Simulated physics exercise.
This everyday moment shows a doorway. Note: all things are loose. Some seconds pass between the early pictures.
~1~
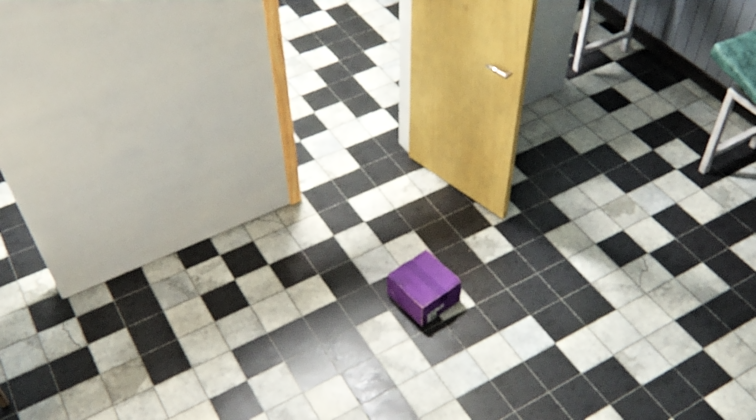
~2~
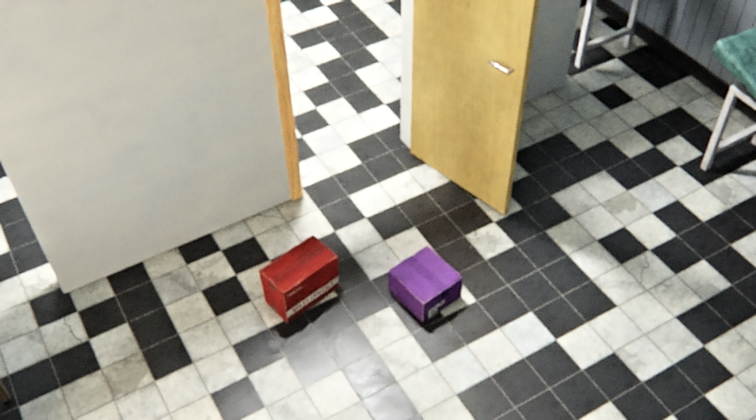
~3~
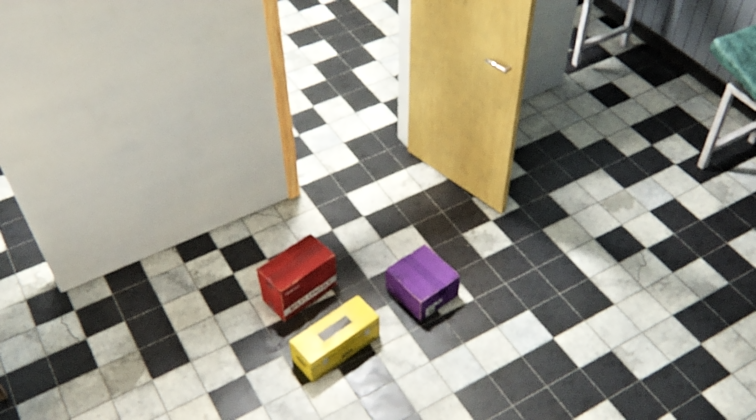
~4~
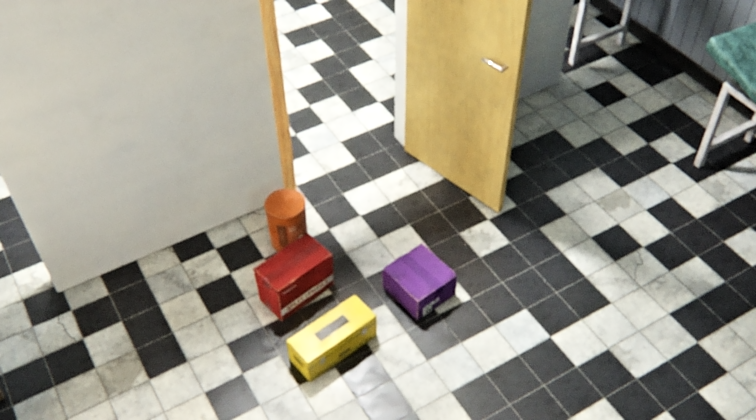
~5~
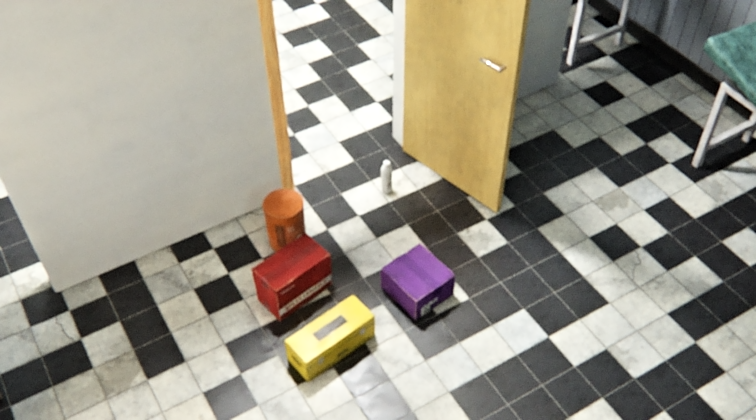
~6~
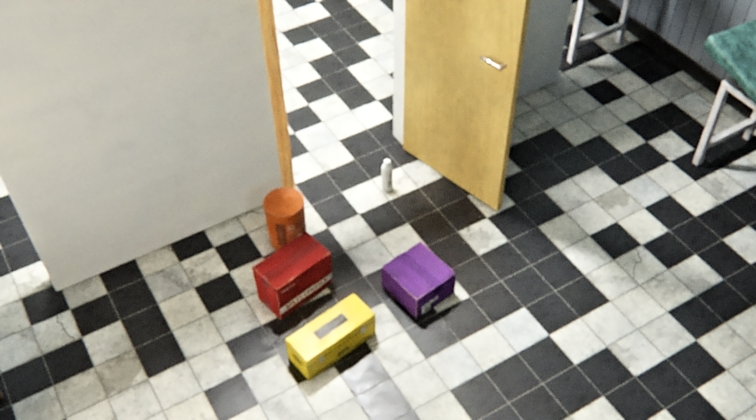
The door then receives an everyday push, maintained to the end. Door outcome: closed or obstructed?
My guess is that the door will fill its doorway.
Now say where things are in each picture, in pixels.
Door wide open and still, in the first picture.
Door wide open and still; purple parcel (425, 284), in the second picture.
Door wide open and still; red box (298, 277); yellow toolbox (336, 338), in the third picture.
Door wide open and still; purple parcel (419, 281); orange pail (287, 222), in the fourth picture.
Door wide open and still; red box (293, 277); yellow toolbox (331, 338), in the fifth picture.
Door wide open and still; white bottle (387, 175); purple parcel (418, 280), in the sixth picture.
Then, 1.30 s past the last view, door at 72°.
Then, 2.30 s past the last view, door at 36°; white bottle displaced about its own width near (373, 172).
Then, 3.00 s past the last view, door at 11°; white bottle displaced well along near (351, 161).
Finally, door at 0°; moved from the start, white bottle; the other 4 still in place. Final places as the last picture's camera would see them, white bottle near (342, 153).
